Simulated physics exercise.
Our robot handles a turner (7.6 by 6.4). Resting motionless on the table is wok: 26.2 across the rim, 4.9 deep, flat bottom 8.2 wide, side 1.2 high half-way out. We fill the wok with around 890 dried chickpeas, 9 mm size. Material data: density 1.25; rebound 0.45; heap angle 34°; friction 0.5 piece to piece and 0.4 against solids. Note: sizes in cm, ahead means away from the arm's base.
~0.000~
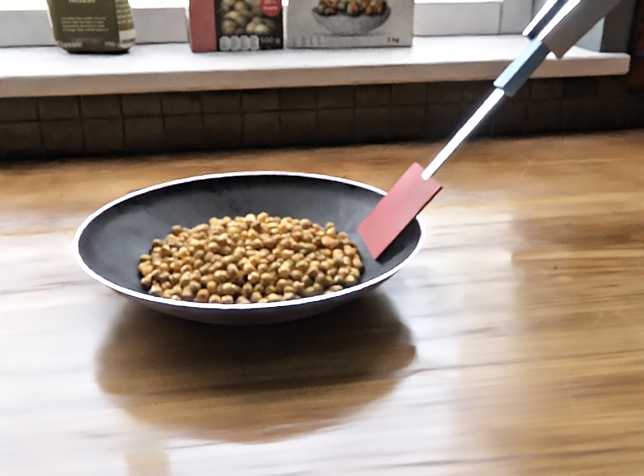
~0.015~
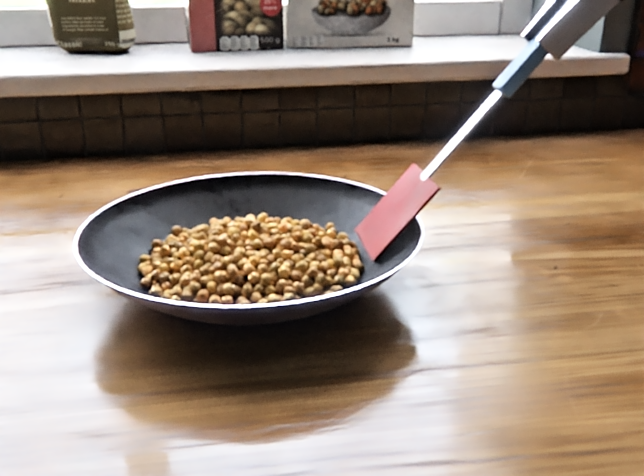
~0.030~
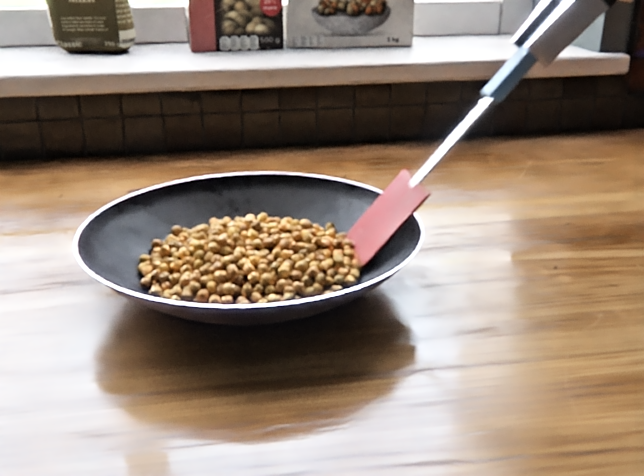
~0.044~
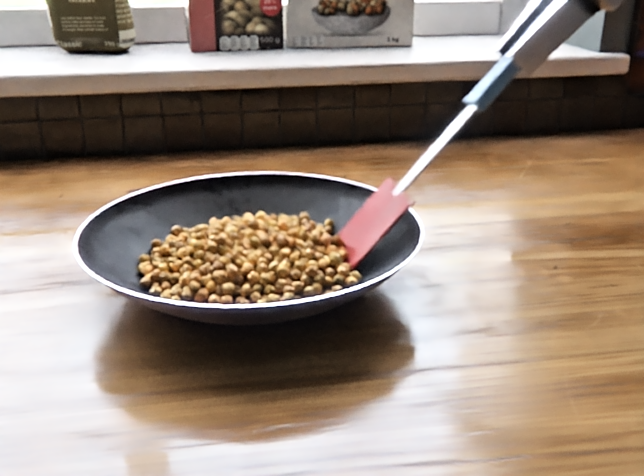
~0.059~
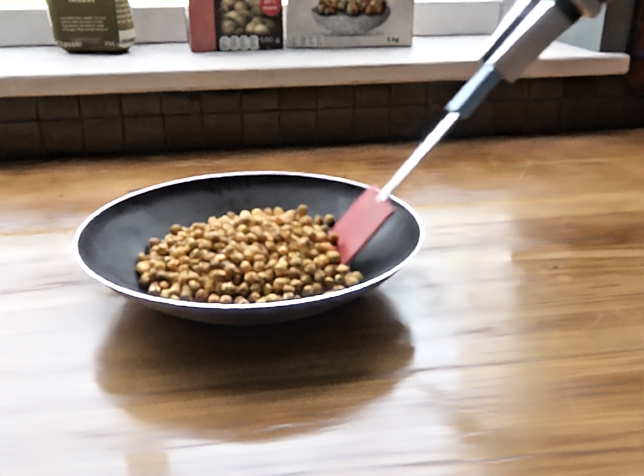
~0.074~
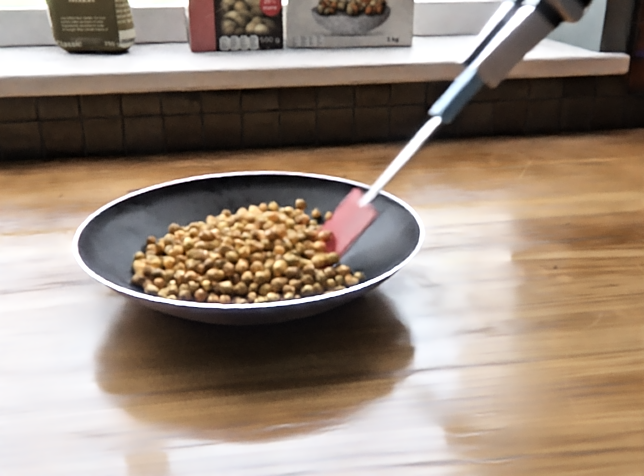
On a wooden table near a windowsill, a dark wok holds a mound of dried chickpeas, with a red-bladed turner resting against its right side. A robot arm moves the turner gradually leftward into the chickpeas, nudging them slightly left and heaping the mound a little higher while the wok stays still.
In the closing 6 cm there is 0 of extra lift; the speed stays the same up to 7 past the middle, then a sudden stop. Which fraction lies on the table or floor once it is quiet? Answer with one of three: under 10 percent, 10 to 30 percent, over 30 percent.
10 to 30 percent.
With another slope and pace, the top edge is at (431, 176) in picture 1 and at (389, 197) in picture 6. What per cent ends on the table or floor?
Close to 5 in a hundred.
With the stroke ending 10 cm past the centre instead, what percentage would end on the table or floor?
With that change, I'd expect about 35 per cent.
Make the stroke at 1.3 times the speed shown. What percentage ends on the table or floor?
20 %.
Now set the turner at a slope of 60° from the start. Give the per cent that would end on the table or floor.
Somewhere around 15 per cent would end on the table or floor.
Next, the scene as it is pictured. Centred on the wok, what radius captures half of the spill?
That distance comes to about 22 cm.
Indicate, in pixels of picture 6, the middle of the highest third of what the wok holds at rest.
It is centred near (140, 249) in the last view.
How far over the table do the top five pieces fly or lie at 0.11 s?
They are near 5 cm up.
After 0.11 s, sloping 49°, highest piece 6 above the table; 888 in the wok.
After 0.15 s, sloping 49°, highest piece 6 above the table; 888 in the wok.
After 0.37 s, sloping 49°, highest piece 7 above the table; 768 in the wok, 117 on the table or floor, 3 on the blade or in flight.
After 1.42 s, sloping 49°, highest piece 6 above the table; 766 in the wok, 122 on the table or floor.
At rest, 766 in the wok, 122 on the table or floor. That is 14 % on the table or floor.
